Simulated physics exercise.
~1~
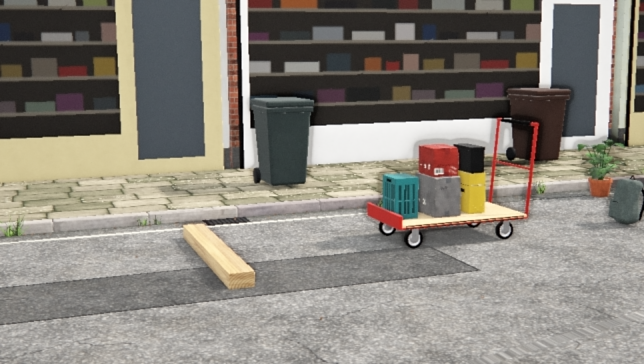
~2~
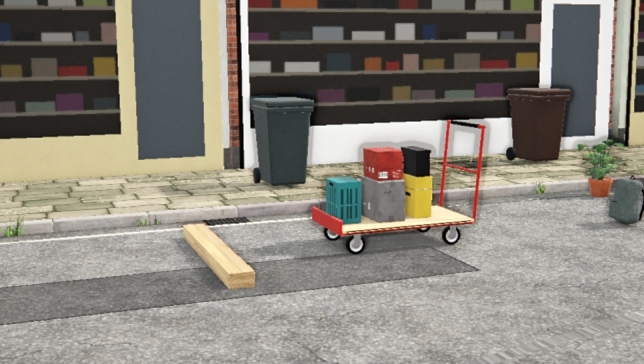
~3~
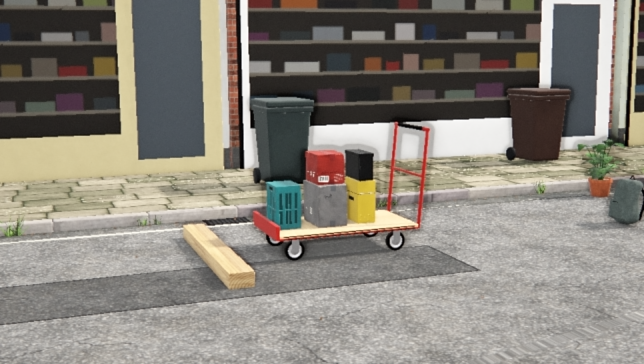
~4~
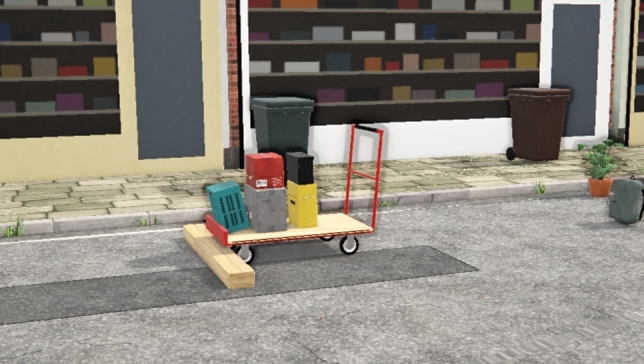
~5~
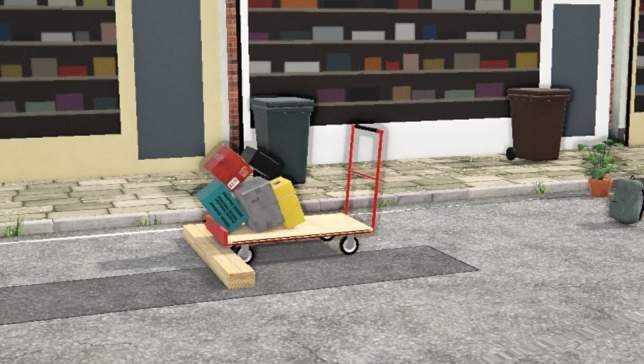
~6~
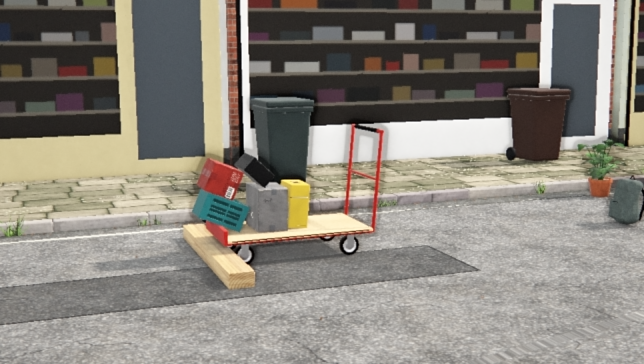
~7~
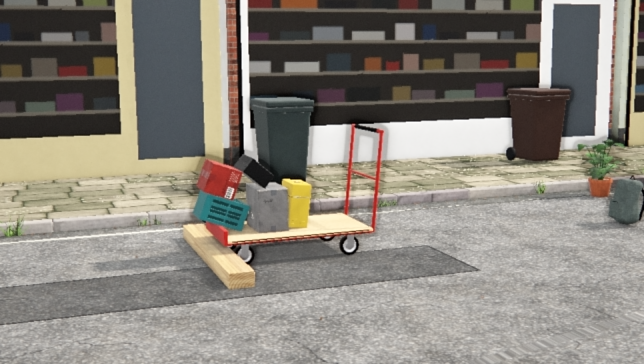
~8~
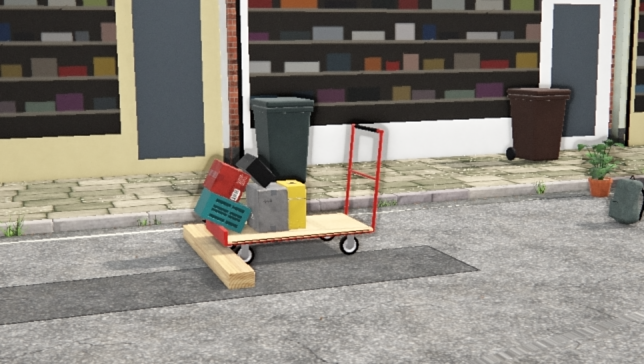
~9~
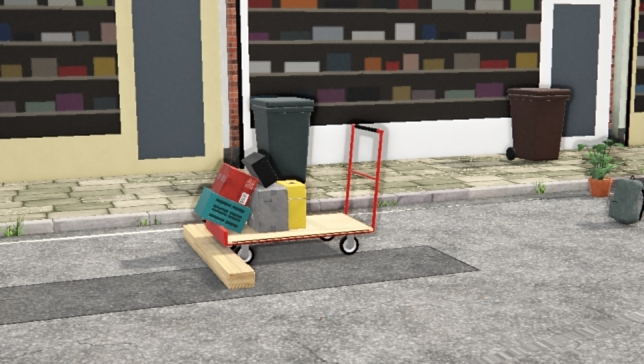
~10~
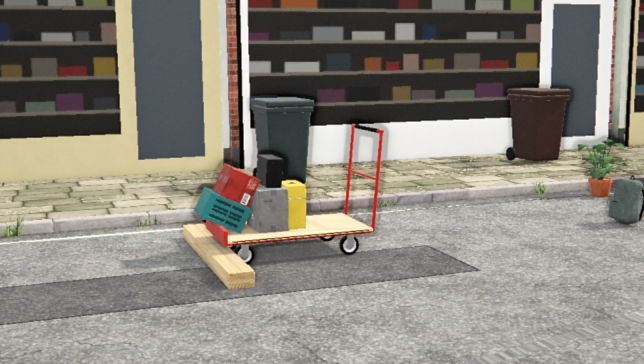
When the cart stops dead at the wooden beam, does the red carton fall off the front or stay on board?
The red carton stays on board. It pitches forward and ends up tilted at the front of the cart, by the tipped teal crate.
